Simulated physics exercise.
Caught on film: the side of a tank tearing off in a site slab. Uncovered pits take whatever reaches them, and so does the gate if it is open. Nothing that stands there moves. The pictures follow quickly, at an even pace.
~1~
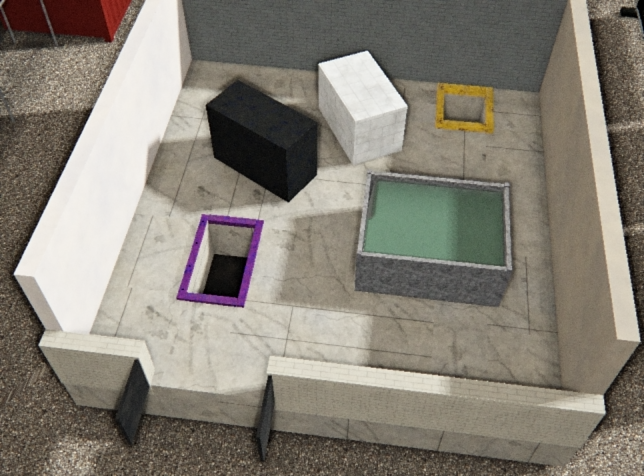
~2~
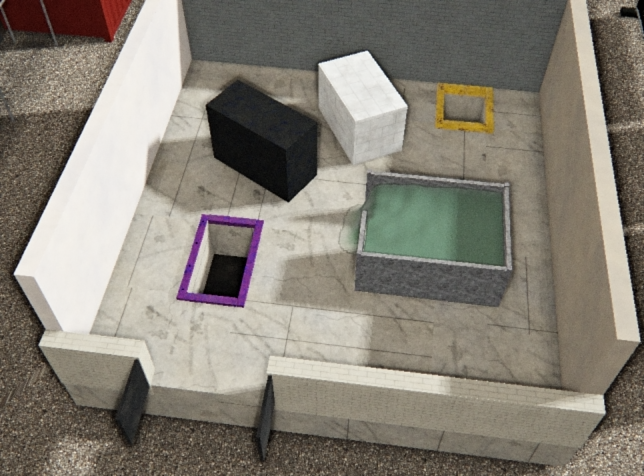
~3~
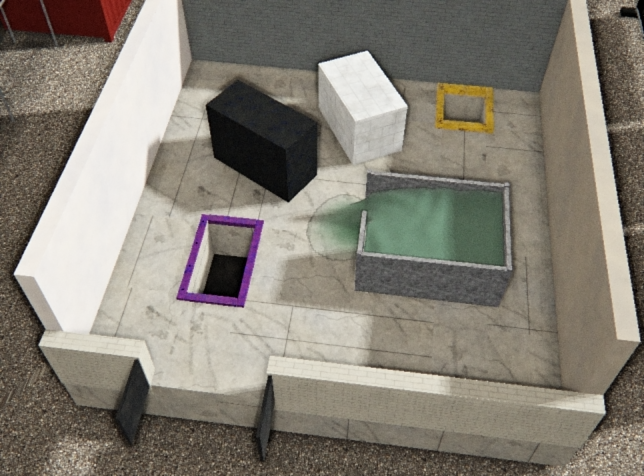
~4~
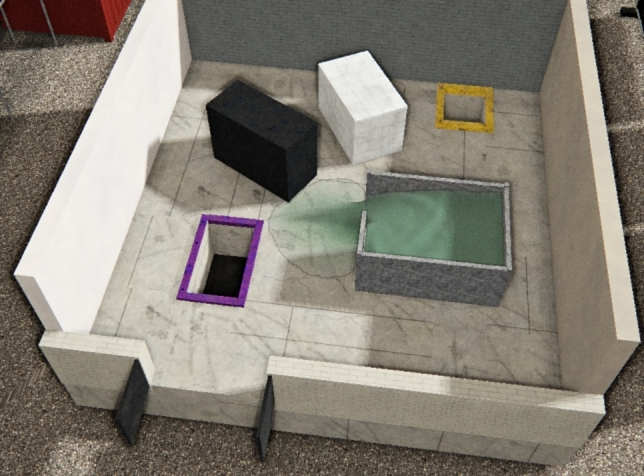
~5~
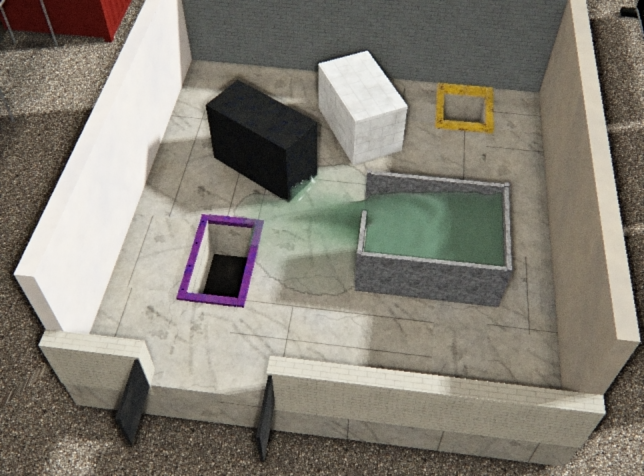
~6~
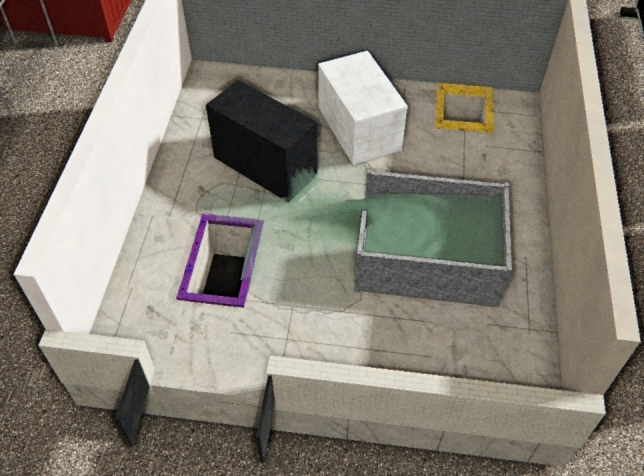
On a walled concrete slab, a tank of green water sat still, then its left side gave way and water poured out, spreading left across the floor to the black block and the purple-rimmed opening.
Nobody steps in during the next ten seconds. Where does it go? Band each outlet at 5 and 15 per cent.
The gate takes from 5 to 15 %; the purple pit takes over 15 %; the yellow pit takes under 5 %.
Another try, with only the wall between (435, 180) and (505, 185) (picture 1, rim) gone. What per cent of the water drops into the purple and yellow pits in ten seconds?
In per cent: Purple 0, yellow 30.
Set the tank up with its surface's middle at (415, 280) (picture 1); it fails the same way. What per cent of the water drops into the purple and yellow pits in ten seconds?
Parts in a hundred: Purple 45, yellow 0.
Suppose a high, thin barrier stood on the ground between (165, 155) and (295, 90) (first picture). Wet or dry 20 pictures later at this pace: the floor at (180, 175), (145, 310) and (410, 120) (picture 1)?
In that order: Flooded, flooded, dry.
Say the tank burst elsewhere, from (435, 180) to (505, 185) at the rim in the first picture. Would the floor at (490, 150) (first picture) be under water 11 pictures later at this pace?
Verdict: Awash.
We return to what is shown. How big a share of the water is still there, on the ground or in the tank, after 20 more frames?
I make it 78 per cent.
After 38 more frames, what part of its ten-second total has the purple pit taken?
Roughly 90 per cent.
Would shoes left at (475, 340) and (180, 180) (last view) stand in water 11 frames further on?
One after the other: Not flooded, flooded.
A moment on, water covers 20 % of the floor; the gate 0 %, the purple pit 5 %, the yellow pit 0 %.
Next, water covers 35 % of the floor; the gate 0 %, the purple pit 13 %, the yellow pit 0 %.
Then, water covers 45 % of the floor; the gate 2 %, the purple pit 21 %, the yellow pit 0 %.
Later, water covers 60 % of the floor; the gate 4 %, the purple pit 28 %, the yellow pit 0 %.
In the end, water covers 80 % of the floor; the gate 9 %, the purple pit 30 %, the yellow pit 0 %.
